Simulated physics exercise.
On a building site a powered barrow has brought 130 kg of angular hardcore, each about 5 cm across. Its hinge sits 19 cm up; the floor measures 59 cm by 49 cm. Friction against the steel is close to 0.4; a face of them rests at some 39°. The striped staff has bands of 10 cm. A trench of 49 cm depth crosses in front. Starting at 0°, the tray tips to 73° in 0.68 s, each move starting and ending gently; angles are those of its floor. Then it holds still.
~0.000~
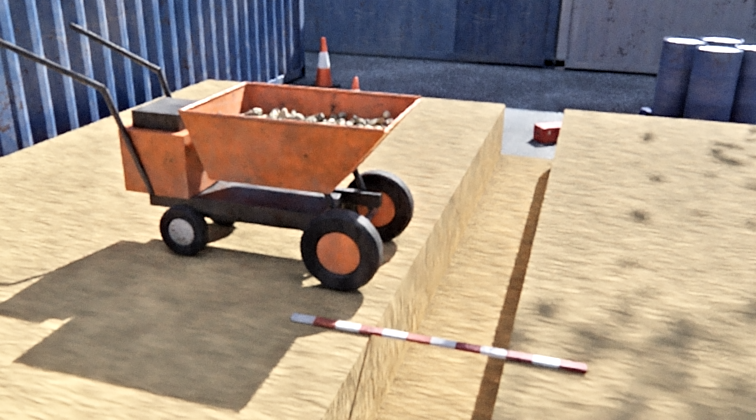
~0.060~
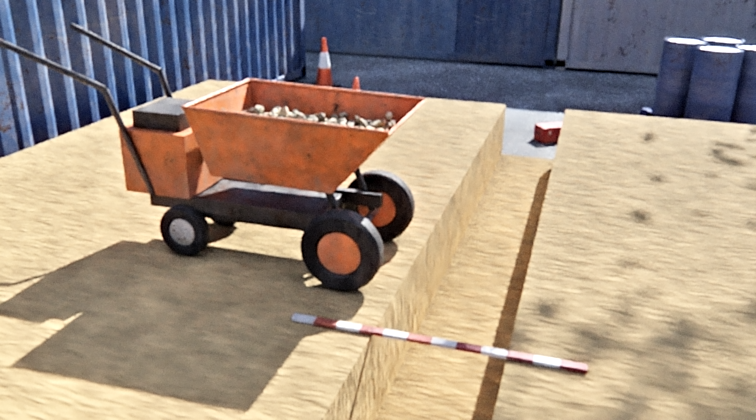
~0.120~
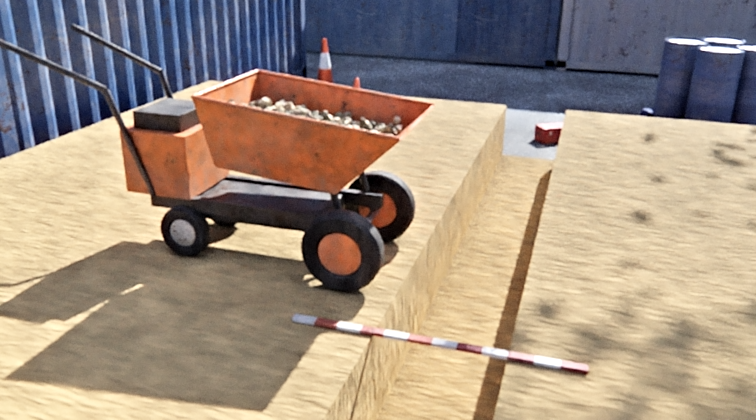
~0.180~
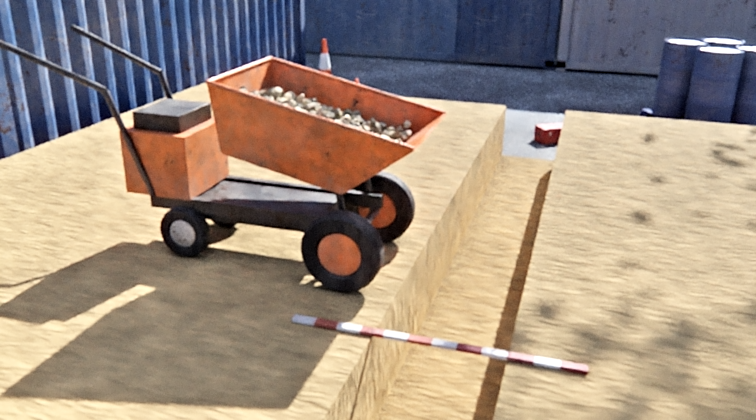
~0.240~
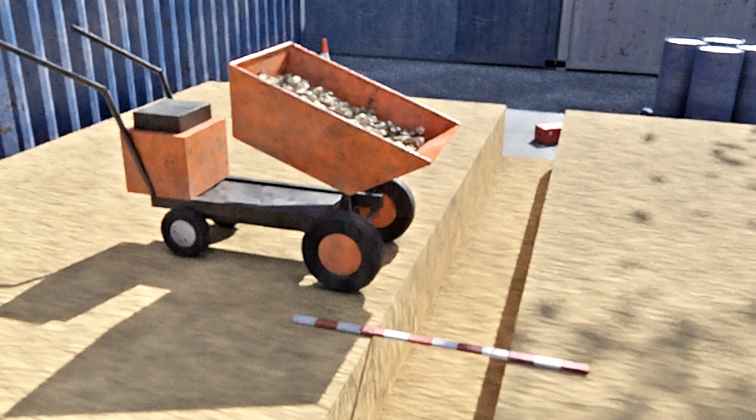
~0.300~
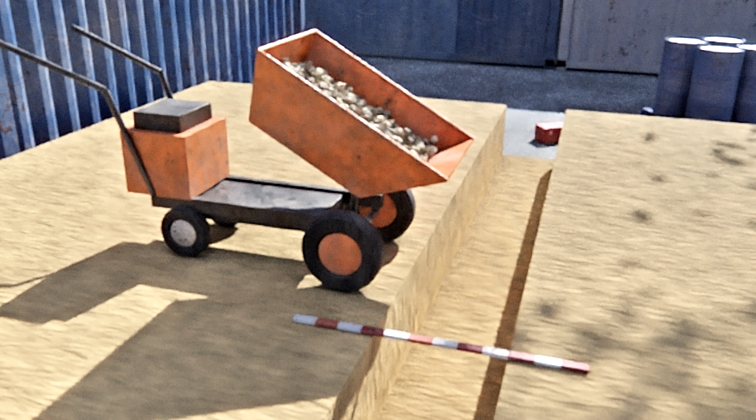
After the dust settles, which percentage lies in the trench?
Close to 49 in a hundred.
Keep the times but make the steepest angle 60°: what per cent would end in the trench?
Then about 25 per cent.
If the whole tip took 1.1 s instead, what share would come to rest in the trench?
It would be near 70 per cent.
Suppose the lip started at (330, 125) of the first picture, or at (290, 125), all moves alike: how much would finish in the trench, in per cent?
First some 95, then 100 per cent.
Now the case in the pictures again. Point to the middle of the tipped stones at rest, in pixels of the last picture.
Near (530, 285).
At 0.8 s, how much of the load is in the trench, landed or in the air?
Some 10 per cent.
After 0.5 s the floor is at 62°; 100 % in the tray; the foremost stones are at (462, 211).
After 0.8 s the floor is at 73°; 82 % in the tray, 10 % in the trench, 8 % past the trench; the foremost stones are at (550, 286).
After 1.1 s the floor is at 73°; 19 % in the tray, 29 % in the trench, 53 % past the trench; the foremost stones are at (750, 311).
After 3.1 s the floor is at 73°; 0 % in the tray, 49 % in the trench, 51 % past the trench; the foremost stones are past the picture's edge.
